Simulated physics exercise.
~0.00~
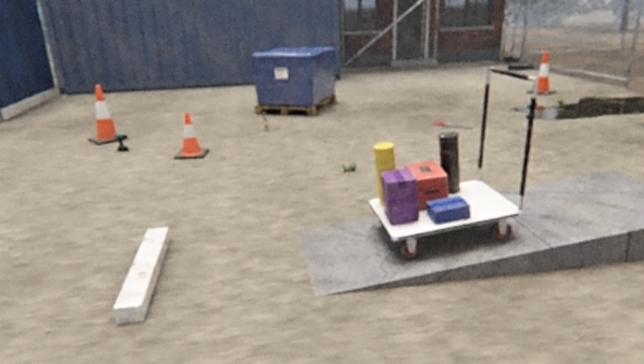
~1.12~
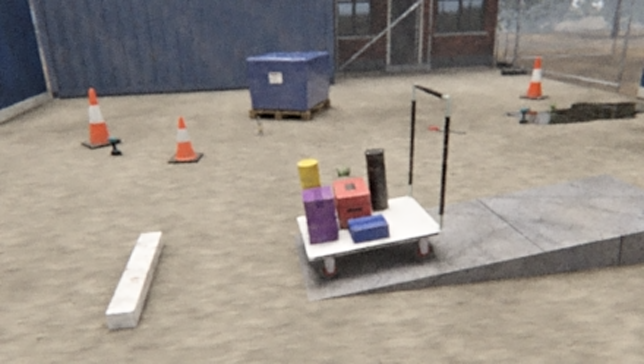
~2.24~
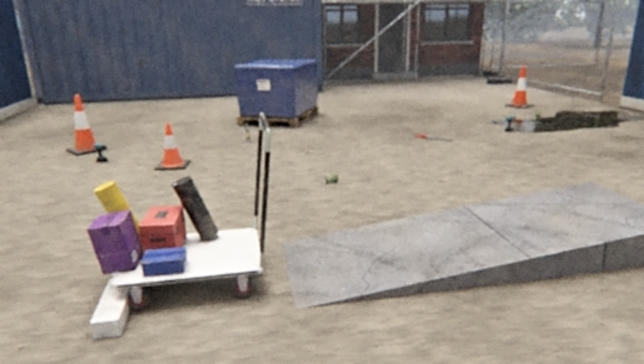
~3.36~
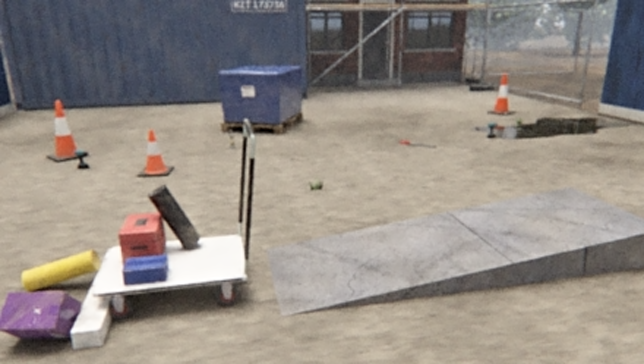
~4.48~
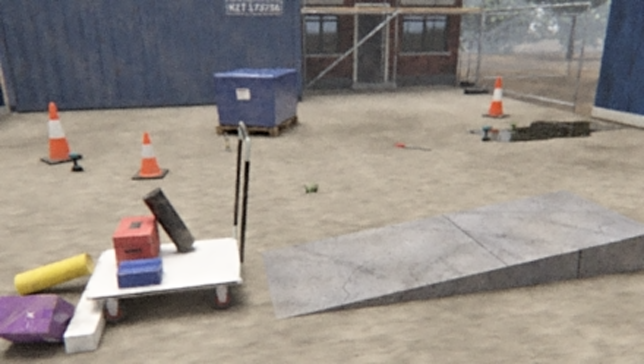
A blue shipping container stands behind a sandy yard with orange cones and a blue crate, seen from slightly above and to the side of a grey ramp. A white flat trolley carrying a purple box, a yellow canister, a red toolbox, a blue parcel and a black canister rolls left down the ramp. It crosses the ground and stops at a pale kerb, its load tilting left. The purple box and yellow canister topple over the kerb and end lying on the ground, while the toolbox, parcel and leaning black canister remain aboard.
